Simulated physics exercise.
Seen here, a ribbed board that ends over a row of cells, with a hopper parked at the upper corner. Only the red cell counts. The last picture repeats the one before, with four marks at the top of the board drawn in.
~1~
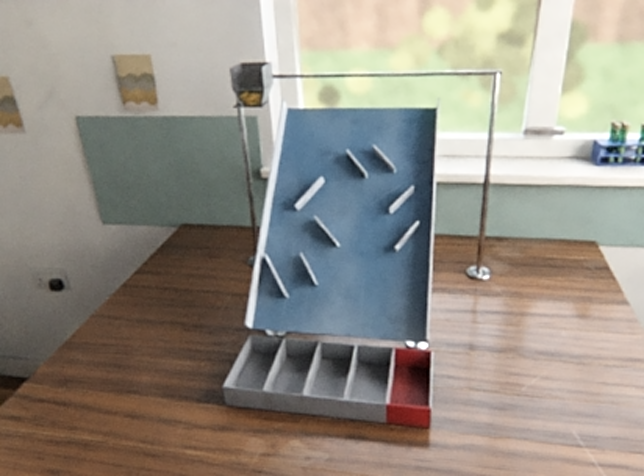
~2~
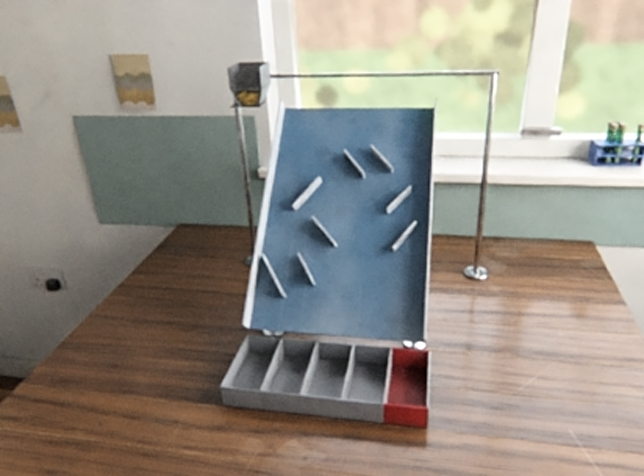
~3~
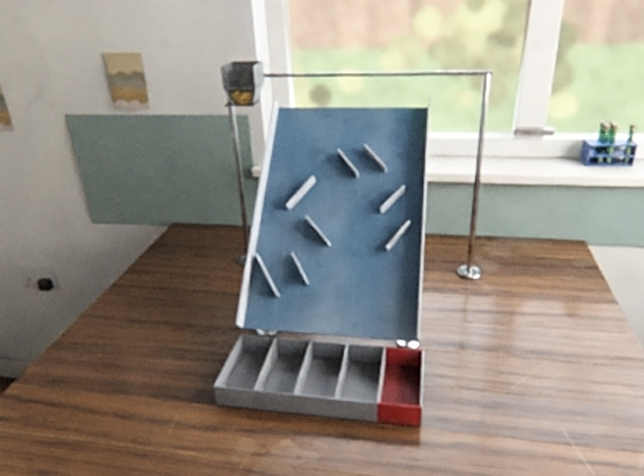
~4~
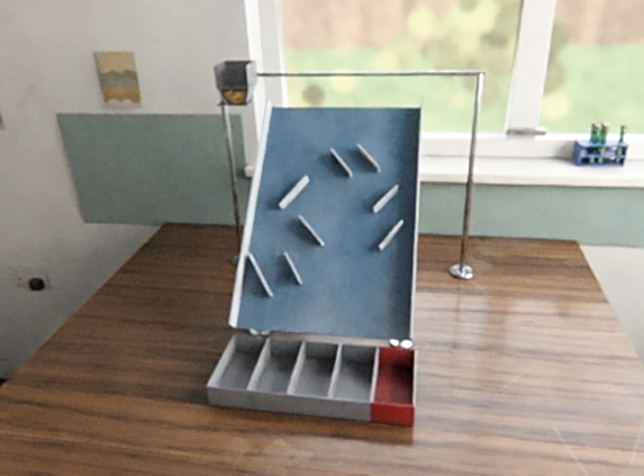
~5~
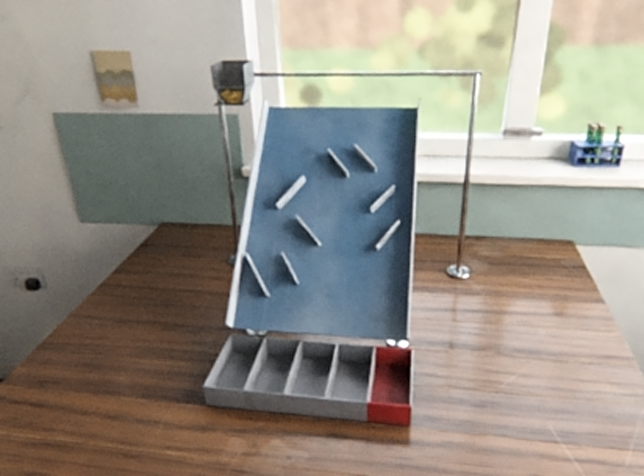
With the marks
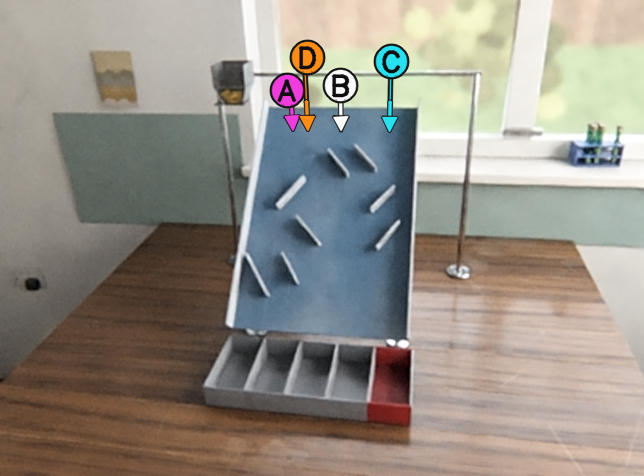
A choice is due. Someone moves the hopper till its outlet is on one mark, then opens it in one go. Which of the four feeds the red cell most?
It is C.
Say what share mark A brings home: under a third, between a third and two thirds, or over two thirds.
Under a third.
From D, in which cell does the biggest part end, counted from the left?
It is the second one.
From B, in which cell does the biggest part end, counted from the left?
The fourth.
On the marked copy, mark A meets the board at (292, 125); mark B meets the board at (341, 125); mark C meets the board at (389, 126); mark D meets the board at (307, 125).
Choosing A, just a few in the red cell, the larger part in other cells, about a tenth held on the board.
Choosing B, just a few in the red cell, almost all in other cells.
Choosing C, roughly a third in the red cell, roughly two thirds in other cells.
Choosing D, about a tenth in the red cell, the larger part in other cells, about a tenth held on the board.
